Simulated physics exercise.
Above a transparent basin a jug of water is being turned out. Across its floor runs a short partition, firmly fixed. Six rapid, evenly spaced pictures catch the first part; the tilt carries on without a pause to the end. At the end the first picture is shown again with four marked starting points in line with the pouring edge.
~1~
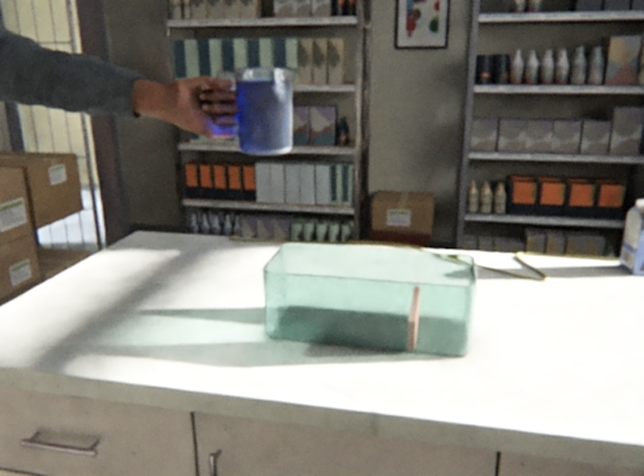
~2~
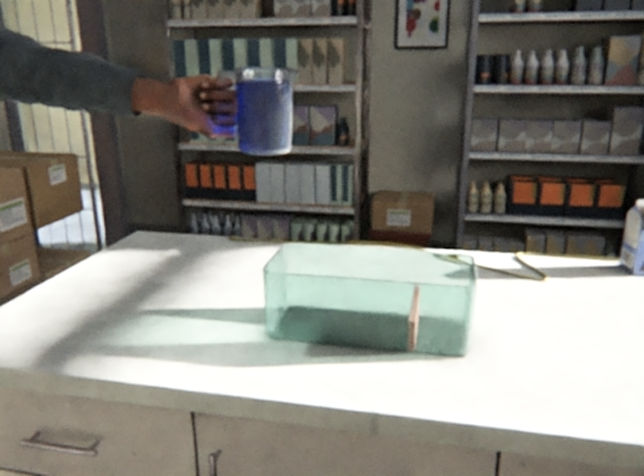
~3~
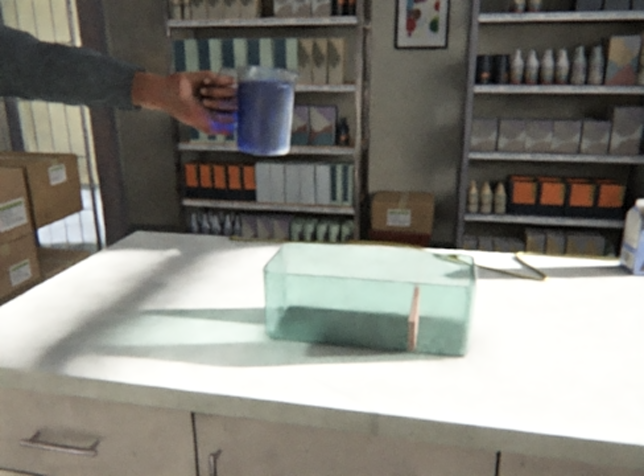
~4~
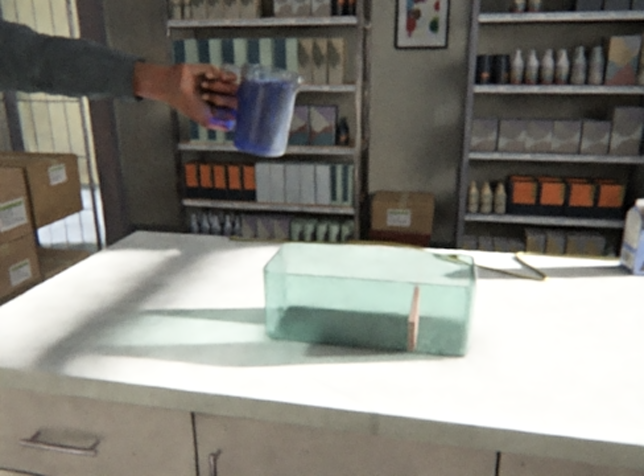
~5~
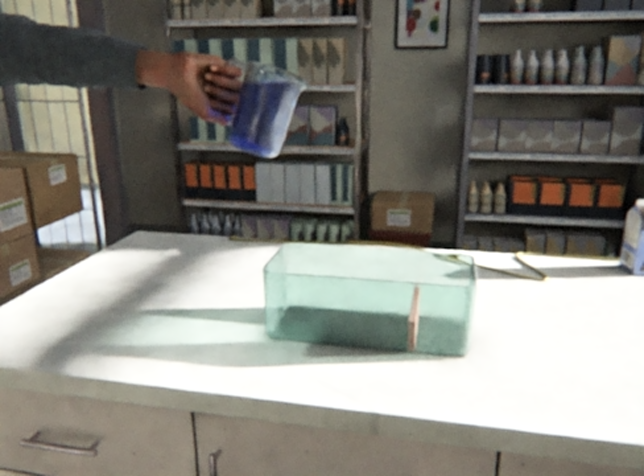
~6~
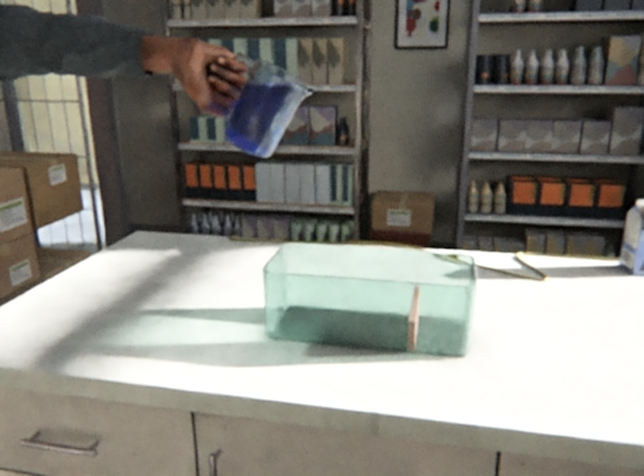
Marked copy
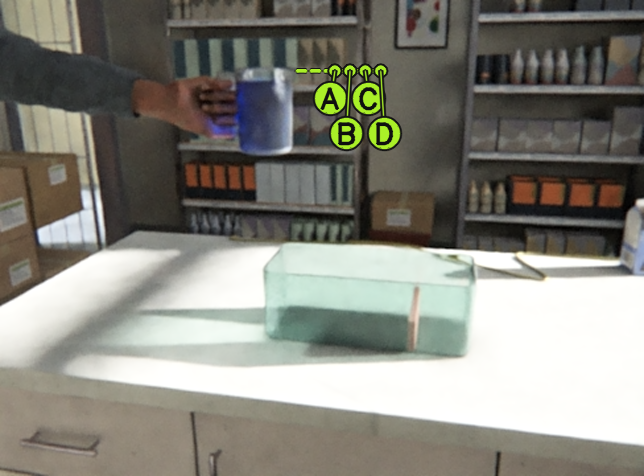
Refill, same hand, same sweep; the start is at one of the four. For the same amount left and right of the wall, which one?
Best: B.
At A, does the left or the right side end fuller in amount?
The left side.
On the marked copy, A at (334, 70); B at (350, 70); C at (365, 70); D at (380, 70).
If A is chosen, about 89 % ends left of the wall and 5 % right of it; 5 % is lost outside.
If B is chosen, about 44 % ends left of the wall and 54 % right of it; 3 % is lost outside.
If C is chosen, about 19 % ends left of the wall and 77 % right of it; 4 % is lost outside.
If D is chosen, about 26 % ends left of the wall and 67 % right of it; 7 % is lost outside.
